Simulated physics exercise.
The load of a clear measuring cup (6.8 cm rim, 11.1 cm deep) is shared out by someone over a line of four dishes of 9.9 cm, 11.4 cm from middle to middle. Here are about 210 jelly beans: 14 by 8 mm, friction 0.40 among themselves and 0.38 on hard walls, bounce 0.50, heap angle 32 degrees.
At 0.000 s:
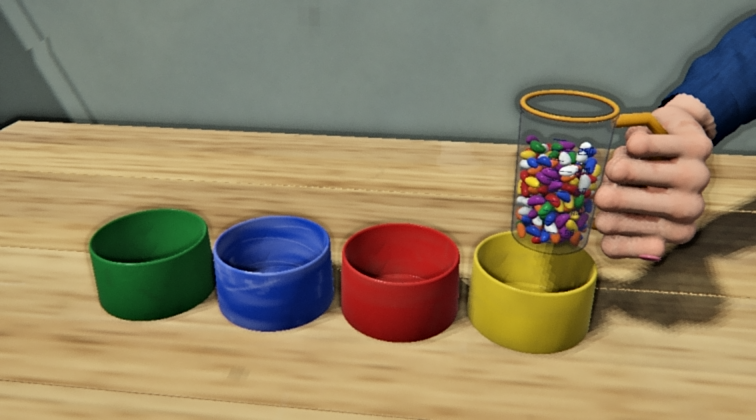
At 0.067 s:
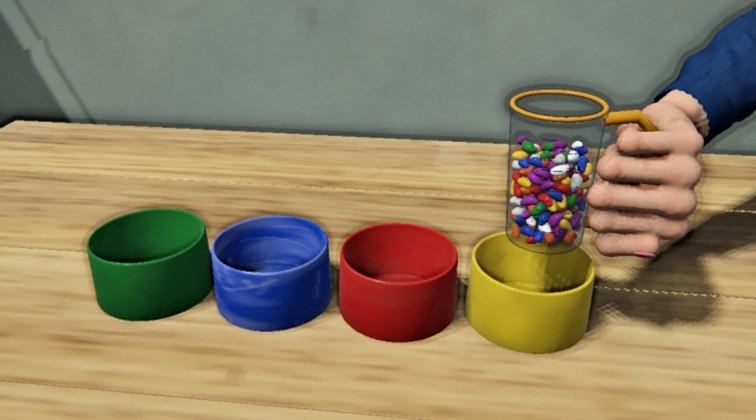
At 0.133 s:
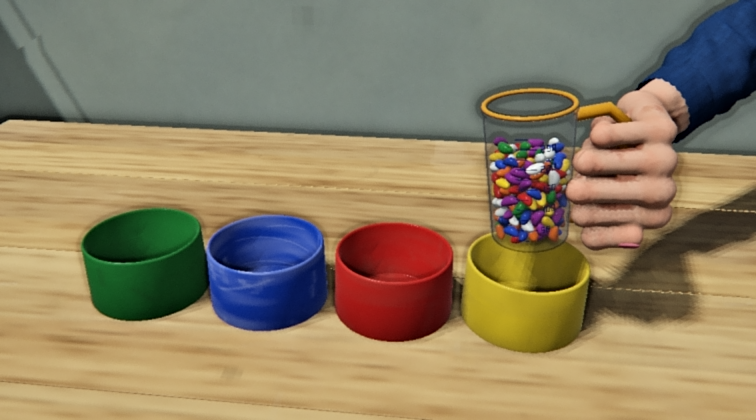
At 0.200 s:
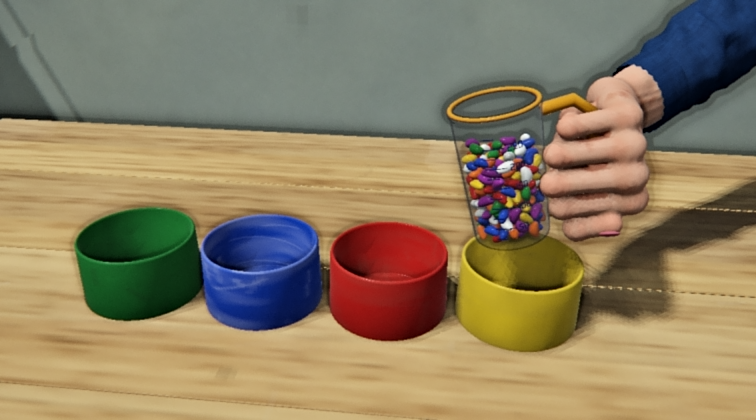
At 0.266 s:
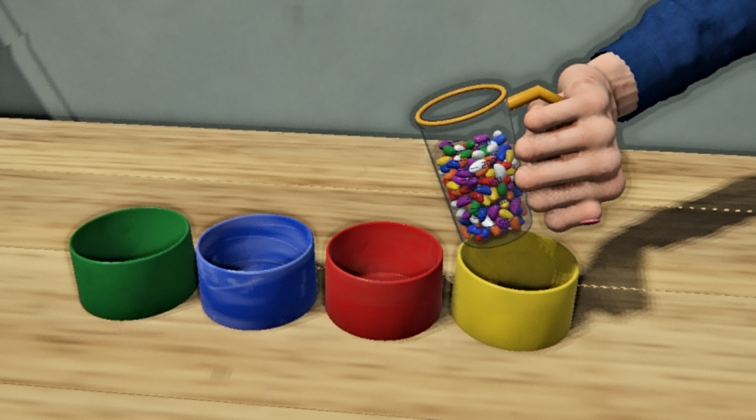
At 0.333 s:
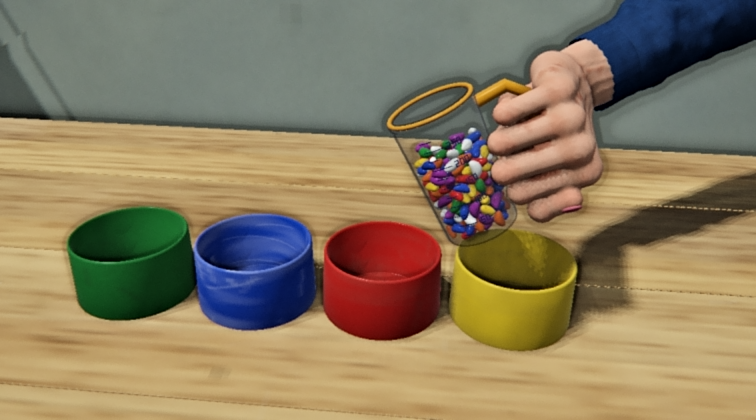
A hand moves a clear cup of colorful jelly beans left above four dishes, tilting it leftward.
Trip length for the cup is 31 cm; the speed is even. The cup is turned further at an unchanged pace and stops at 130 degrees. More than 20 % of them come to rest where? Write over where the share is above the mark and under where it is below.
Red: Under; blue: Under; green: Over; yellow: Under; counter: Under.
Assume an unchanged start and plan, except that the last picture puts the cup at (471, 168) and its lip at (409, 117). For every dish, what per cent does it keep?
The red dish keeps 0, the blue dish 0, the green dish 100 and the yellow dish 0.
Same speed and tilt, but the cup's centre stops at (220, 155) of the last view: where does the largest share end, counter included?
Green.
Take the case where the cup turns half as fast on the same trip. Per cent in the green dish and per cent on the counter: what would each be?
Shares - green: 100, counter: 0.
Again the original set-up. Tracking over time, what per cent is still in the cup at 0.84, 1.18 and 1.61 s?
Series: 100 / 95 / 0 per cent.
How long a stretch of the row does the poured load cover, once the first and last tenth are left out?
I'd put it at close to 5 cm.
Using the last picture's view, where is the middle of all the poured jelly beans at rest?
I'd put it at about (126, 264).
Then, at 0.84 s, tilt 76 degrees; cup holds 100 %.
Then, at 1.18 s, tilt 109 degrees; cup holds 95 %, green 5 %.
After 1.61 s, tilt 130 degrees; cup holds 0 %, green 100 %.
By 2.1 s all is still; red 0 %, blue 0 %, green 100 %, yellow 0 %, counter 0 %.
